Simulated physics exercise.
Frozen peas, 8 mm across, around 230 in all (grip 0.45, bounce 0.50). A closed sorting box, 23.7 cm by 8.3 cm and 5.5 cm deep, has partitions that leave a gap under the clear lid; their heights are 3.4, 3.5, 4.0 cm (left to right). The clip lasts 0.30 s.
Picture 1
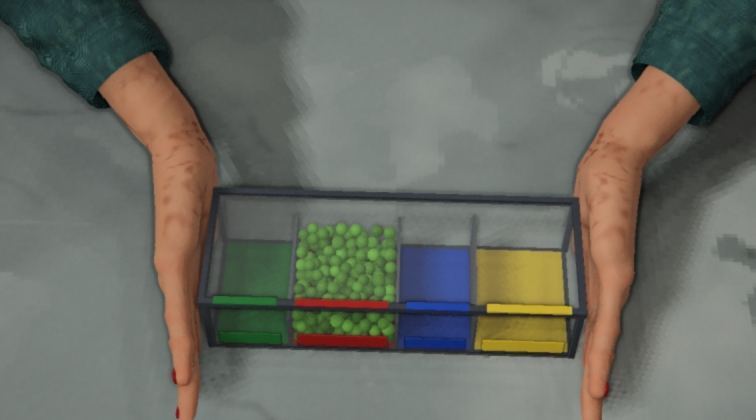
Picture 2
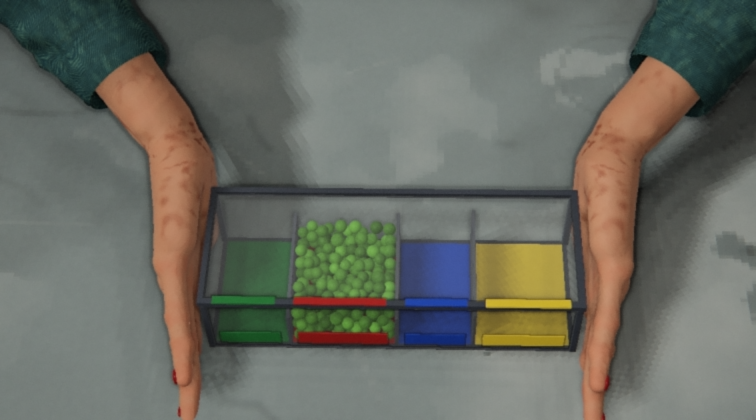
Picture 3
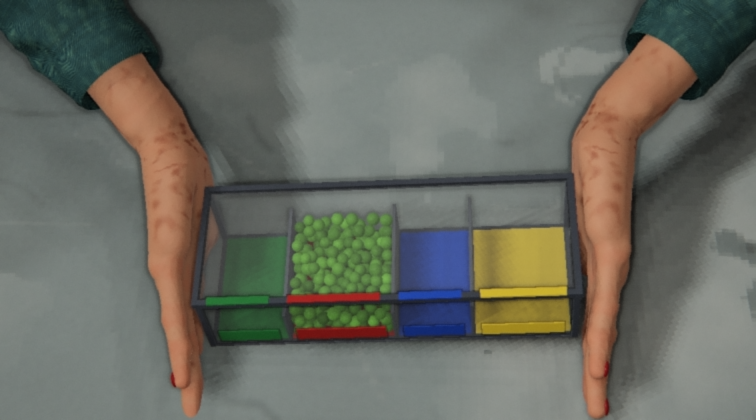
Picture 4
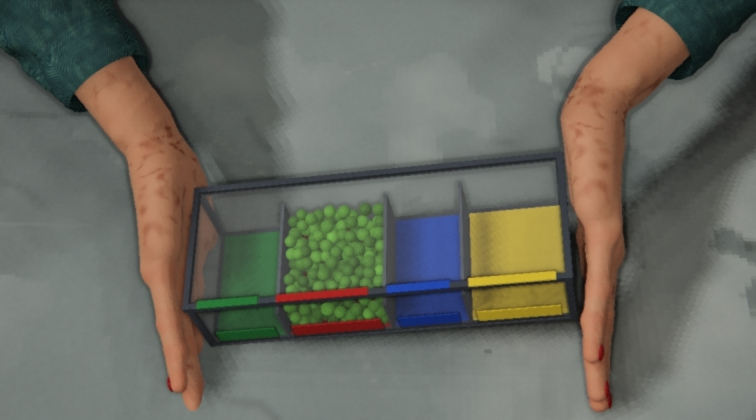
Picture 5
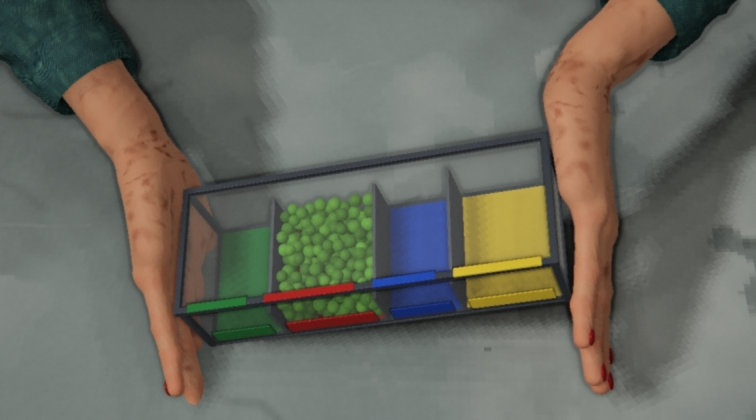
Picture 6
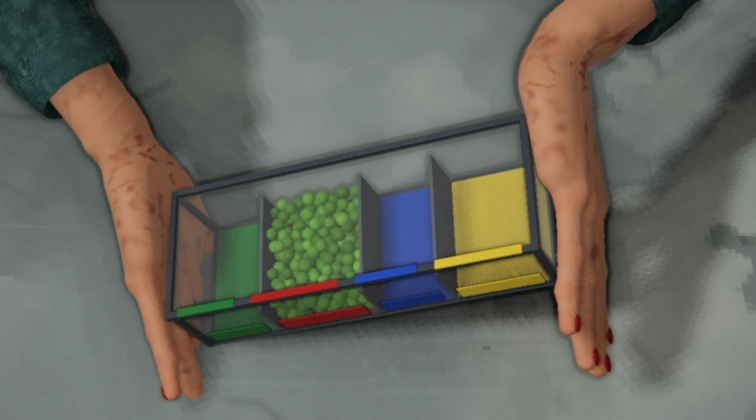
On a grey surface, two hands tilting a clear divided box, its right end rising, green balls staying in the red-marked compartment.
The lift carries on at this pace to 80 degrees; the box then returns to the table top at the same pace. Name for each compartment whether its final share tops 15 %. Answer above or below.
Red compartment: Above; blue compartment: Below; green compartment: Above; yellow compartment: Below.
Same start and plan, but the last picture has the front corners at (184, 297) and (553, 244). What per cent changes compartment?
Then about 40 per cent.
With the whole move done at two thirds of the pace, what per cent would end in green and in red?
Green 40, red 60.
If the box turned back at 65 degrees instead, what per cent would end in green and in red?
Then: Green 20, red 80.
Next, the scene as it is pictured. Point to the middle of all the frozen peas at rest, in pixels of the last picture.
Around (301, 298).
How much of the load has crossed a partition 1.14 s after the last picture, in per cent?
About 40 per cent.
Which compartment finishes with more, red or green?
It is the red one.
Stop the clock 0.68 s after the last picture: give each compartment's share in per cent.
Red 75, blue 0, green 25, yellow 0.
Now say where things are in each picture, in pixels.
The first picture shows box tilt 0 degrees, front corners at (205, 300) and (580, 311); red 100 %.
The second picture shows box tilt 2 degrees, front corners at (204, 300) and (580, 304).
The third picture shows box tilt 6 degrees, front corners at (198, 302) and (576, 290), lowest corner left front.
The fourth picture shows box tilt 12 degrees, front corners at (190, 305) and (566, 274), lowest corner left front.
The fifth picture shows box tilt 18 degrees, front corners at (181, 309) and (552, 259), lowest corner left front.
The sixth picture shows box tilt 24 degrees, front corners at (172, 314) and (533, 246), lowest corner left front; red 100 %.
Then, 0.68 s after the last picture, tilt 78 degrees; red 75 %, green 25 %.
Then, 1.14 s after the last picture, tilt 33 degrees; red 60 %, green 40 %.
Then, 1.67 s after the last picture, tilt 0 degrees; red 60 %, green 40 %.
In the end, red 60 %, blue 0 %, green 40 %, yellow 0 %.
